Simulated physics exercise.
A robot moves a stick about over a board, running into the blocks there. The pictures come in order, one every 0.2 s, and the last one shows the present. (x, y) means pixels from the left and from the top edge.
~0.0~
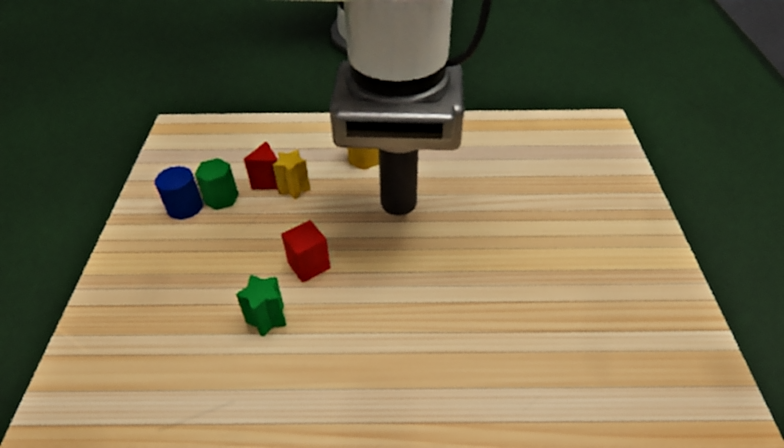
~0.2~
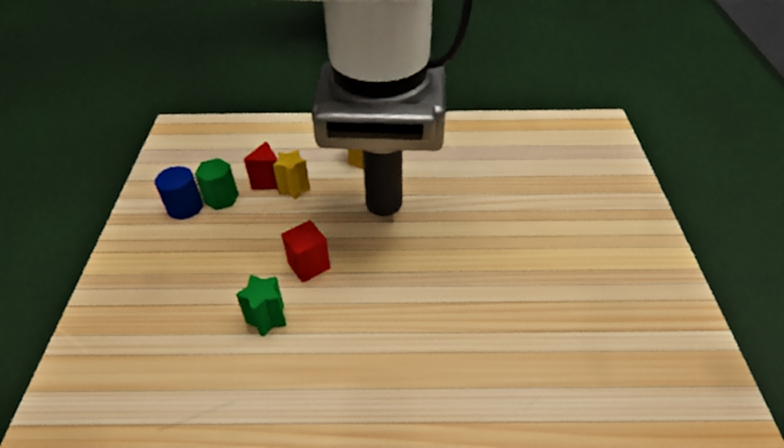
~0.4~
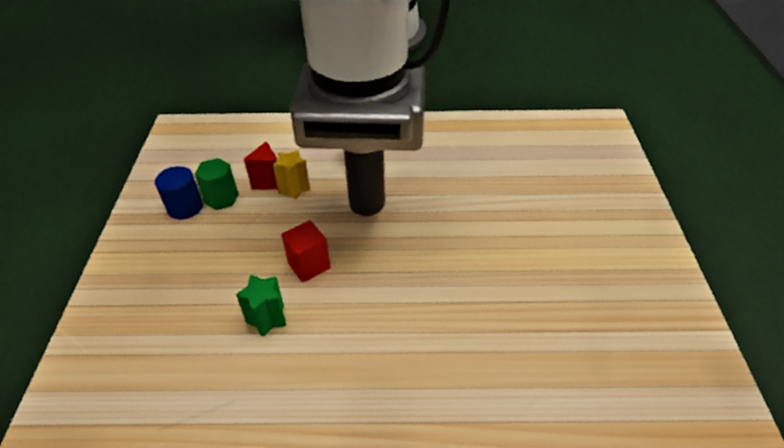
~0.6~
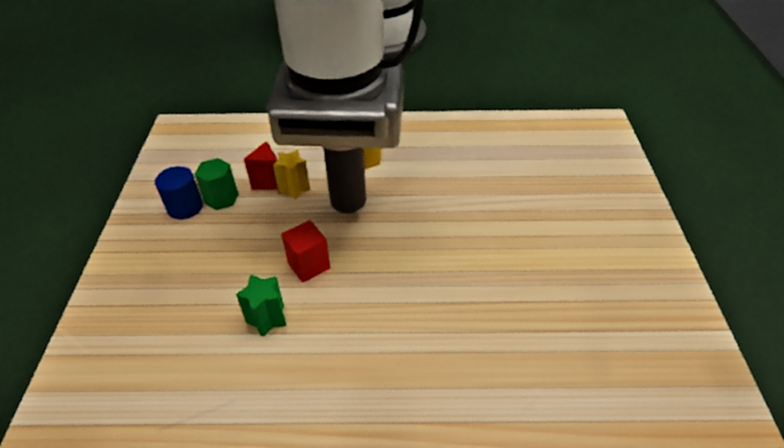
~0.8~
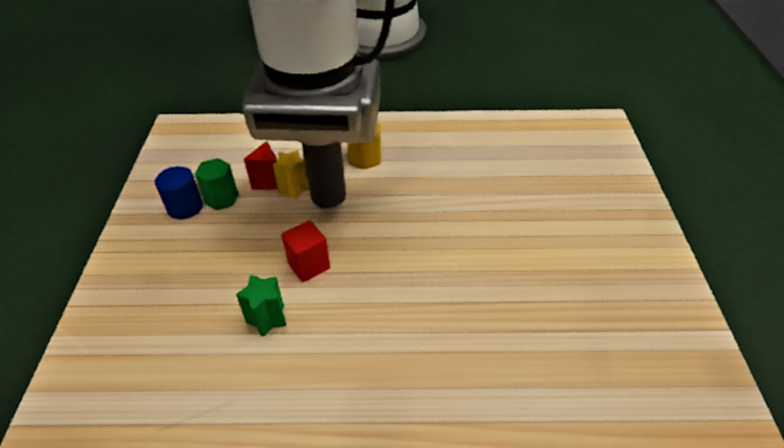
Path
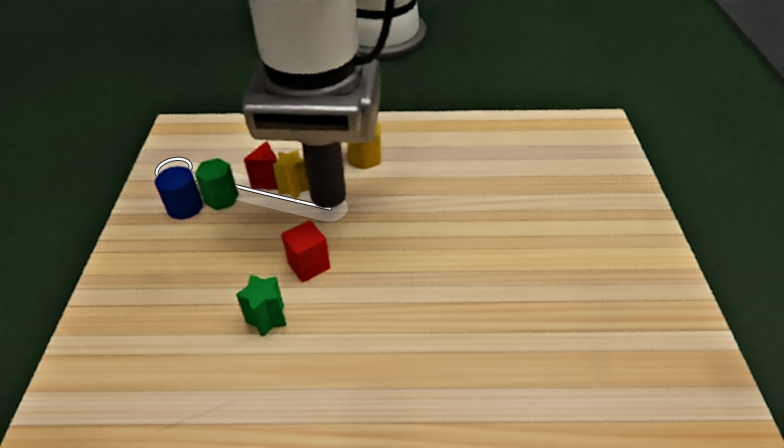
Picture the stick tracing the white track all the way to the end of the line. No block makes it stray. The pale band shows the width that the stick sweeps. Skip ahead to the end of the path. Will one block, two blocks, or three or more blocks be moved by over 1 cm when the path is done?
Number moved: 3+.
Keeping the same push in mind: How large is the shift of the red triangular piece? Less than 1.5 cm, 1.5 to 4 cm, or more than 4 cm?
From 1.5 to 4 cm.
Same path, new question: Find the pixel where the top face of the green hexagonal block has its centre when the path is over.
At (183, 171).
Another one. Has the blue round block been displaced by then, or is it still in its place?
By the end it has moved.
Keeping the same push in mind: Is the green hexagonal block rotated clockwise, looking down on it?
Answer: No.
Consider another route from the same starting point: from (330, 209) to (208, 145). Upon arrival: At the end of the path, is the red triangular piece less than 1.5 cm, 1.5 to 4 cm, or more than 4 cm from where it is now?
My estimate: Beyond 4 cm.
The line goes from (330, 209) to (174, 169).
The first path, step by step. One third of the way, stick at (272, 184); red triangular piece at (246, 141), turned 50° anticlockwise; yellow star at (271, 147), turned 45° clockwise.
Two thirds of the way, stick at (218, 171); blue round block at (150, 188); green hexagonal block at (185, 171), turned 70° anticlockwise; red triangular piece at (246, 137), turned 75° anticlockwise; yellow star at (266, 145), turned 85° clockwise.
At the end, stick at (169, 158); blue round block at (149, 188); green hexagonal block at (183, 171), turned 80° anticlockwise; red triangular piece at (246, 137), turned 75° anticlockwise; yellow star at (266, 145), turned 85° clockwise.
